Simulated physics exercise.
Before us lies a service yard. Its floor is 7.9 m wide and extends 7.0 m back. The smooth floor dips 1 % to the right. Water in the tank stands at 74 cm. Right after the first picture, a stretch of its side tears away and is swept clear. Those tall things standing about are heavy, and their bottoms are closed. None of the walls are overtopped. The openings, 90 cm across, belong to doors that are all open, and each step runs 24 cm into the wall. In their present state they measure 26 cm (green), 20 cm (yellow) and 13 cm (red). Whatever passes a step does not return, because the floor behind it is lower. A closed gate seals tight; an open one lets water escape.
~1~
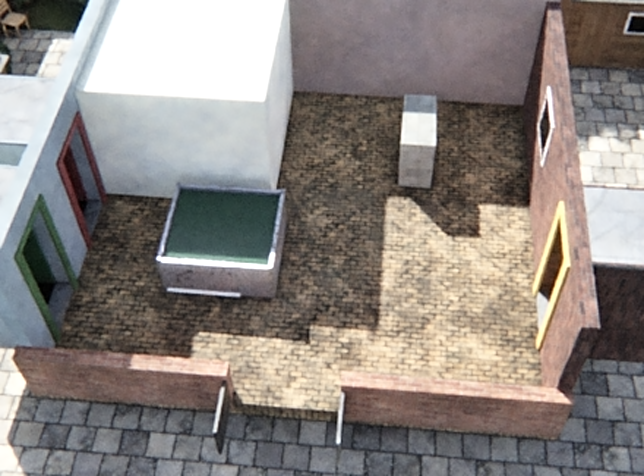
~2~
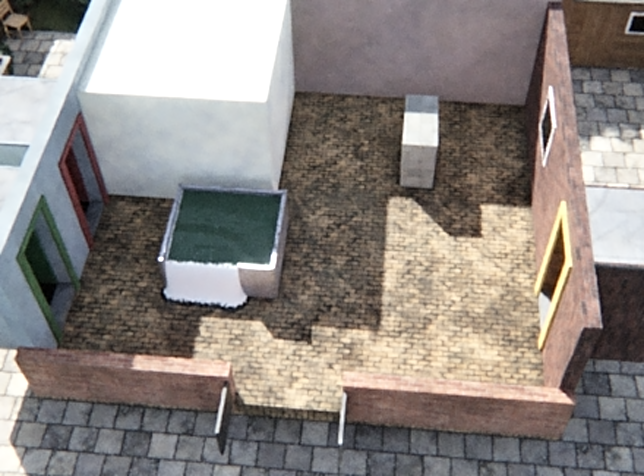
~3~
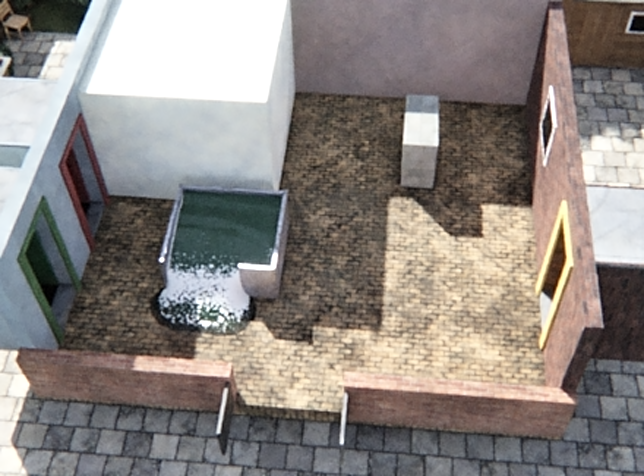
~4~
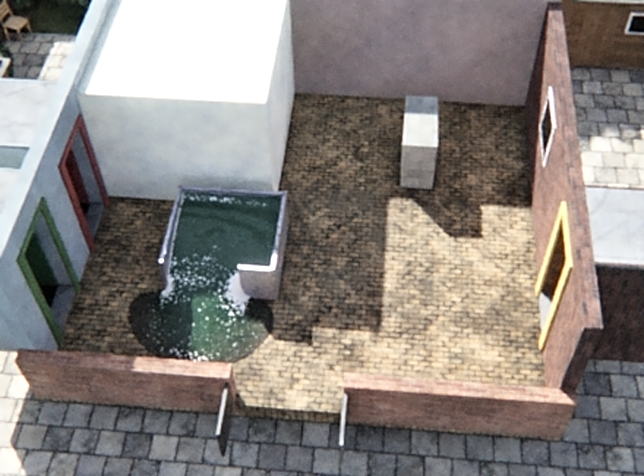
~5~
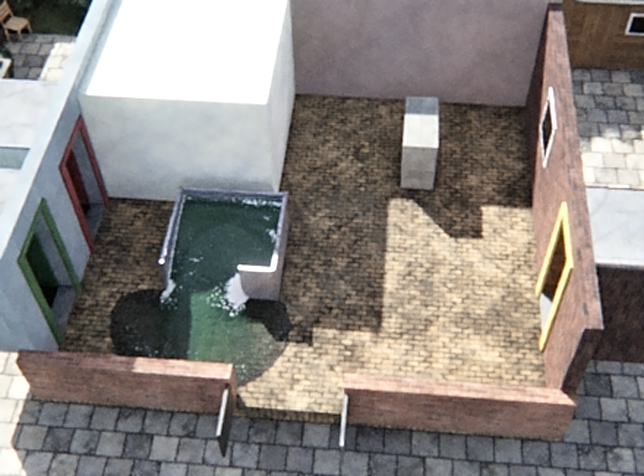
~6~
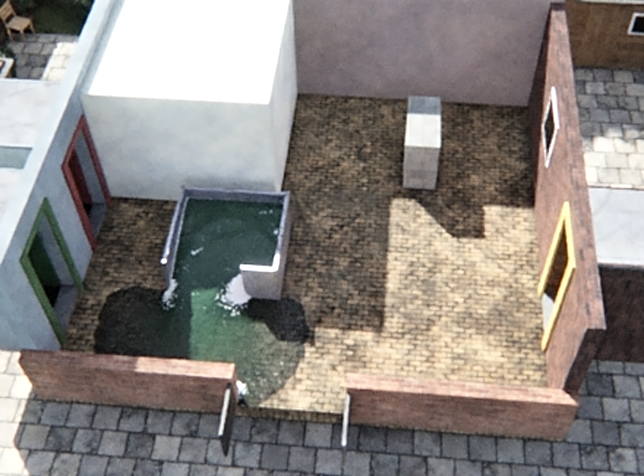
A tank of dark green water stood in a walled brick yard until part of its front side gave way, and the water gushed out in white foam and spread across the floor toward the front wall.
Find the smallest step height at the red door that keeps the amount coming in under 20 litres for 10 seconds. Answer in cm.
The smallest height is about 12.5 cm.
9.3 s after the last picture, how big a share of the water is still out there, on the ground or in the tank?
What remains is some 80 per cent of the water.
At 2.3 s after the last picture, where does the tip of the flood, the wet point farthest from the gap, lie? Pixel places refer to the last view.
Pixel close to (529, 415).
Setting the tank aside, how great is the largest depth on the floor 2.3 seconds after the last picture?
Up to some 27 centimetres, I'd say.
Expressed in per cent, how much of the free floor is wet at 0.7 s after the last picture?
I'd estimate about 15 percent.
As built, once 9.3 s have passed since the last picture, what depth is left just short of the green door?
Lab note: Depth approx. 8.5 cm.
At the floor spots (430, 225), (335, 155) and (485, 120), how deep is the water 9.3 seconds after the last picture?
Close to 3, 0 and 3 cm deep.
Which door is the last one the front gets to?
The yellow door.
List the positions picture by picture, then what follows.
In the first picture, the tank at (223, 227) is whole and still, 74 cm deep; the red door at (84, 187) is dry.
In the second picture, the gap is at (204, 280), the front 0.3 m out at (227, 308); the back of the tank holds 74 cm.
In the third picture, the gap is at (205, 282), the front 0.8 m out at (213, 332); the back of the tank holds 73 cm.
In the fourth picture, the front is at (195, 363), 1.4 m from the gap at (205, 285); 2.5 m2 of floor is wet, 66 cm left at the back.
In the fifth picture, the gap is at (206, 285), the front 1.8 m out at a hidden place; the back of the tank holds 63 cm.
In the sixth picture, the gap is at (208, 285), the front 2.1 m out at a hidden place; the back of the tank holds 62 cm; the red door at (89, 190), 2.6 m from the gap, is still 1.9 m from the nearest water.
Then, 0.7 s after the last picture water covers 15 % of the floor, deepest (48 cm) near (53, 375); it has not reached the red door.
Then, 2.3 s after the last picture water covers 40 % of the floor, deepest (27 cm) near (64, 376); 5 cm at the red door, 0 litres in over its 13 cm step.
Then, 9.3 s after the last picture water covers 75 % of the floor, deepest (10 cm) near (163, 384); 8 cm at the red door, 17 litres in over its 13 cm step.
At the red door as built, the water peaked near 18 cm, 4.9 s after the last picture.
Run again over the same 10 s with other heights there, 31 litres in over 11 cm, 10 litres over 14.5 cm. The limit of 20 litres is kept from about 12.5 cm up.
